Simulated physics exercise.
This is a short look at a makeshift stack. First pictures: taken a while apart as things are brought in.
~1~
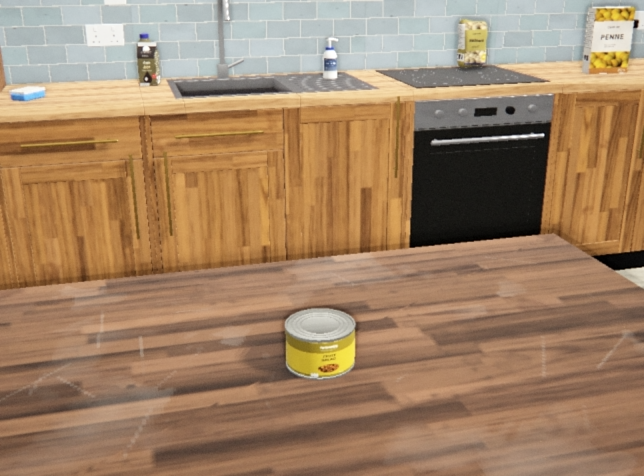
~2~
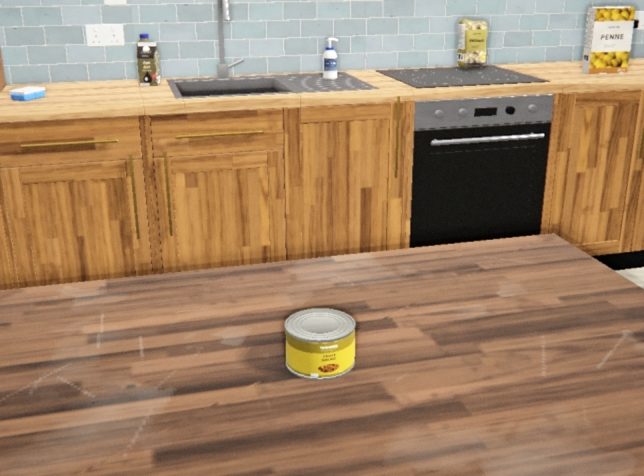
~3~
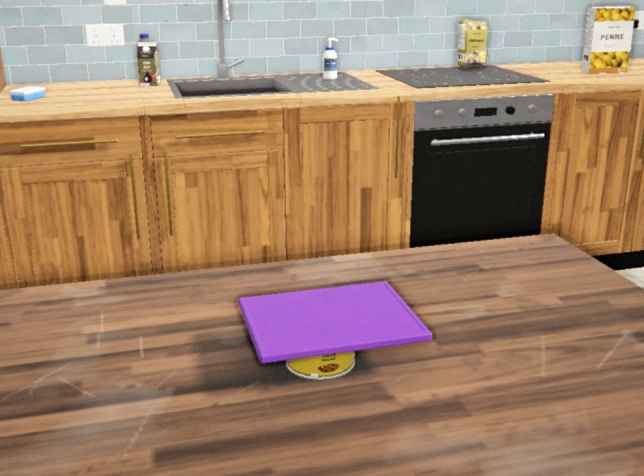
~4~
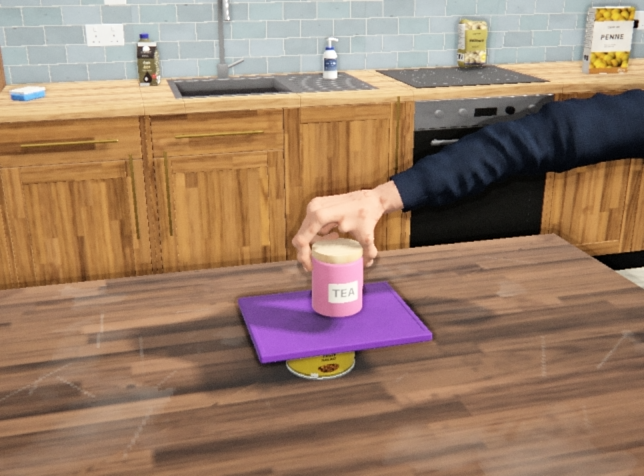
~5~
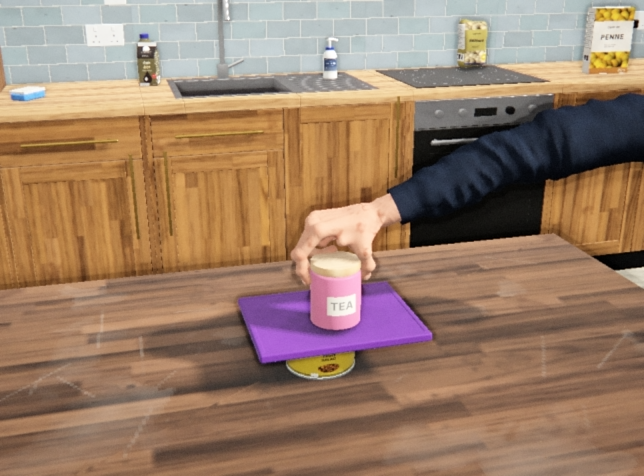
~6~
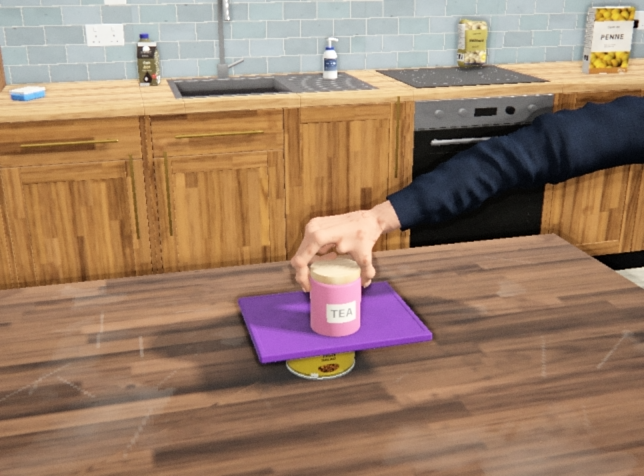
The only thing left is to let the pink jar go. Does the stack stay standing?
Yes: Stable.
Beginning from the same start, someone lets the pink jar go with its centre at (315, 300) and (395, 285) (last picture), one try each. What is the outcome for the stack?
It does not fall the first time and falls the second time.
Then, 0.80 s on from there, no change.
Then, 1.70 s on from there, pink jar resting near (335, 298).
In the end, all 3 unmoved. At the end, from the last picture's camera, pink jar near (335, 298). The stack holds.
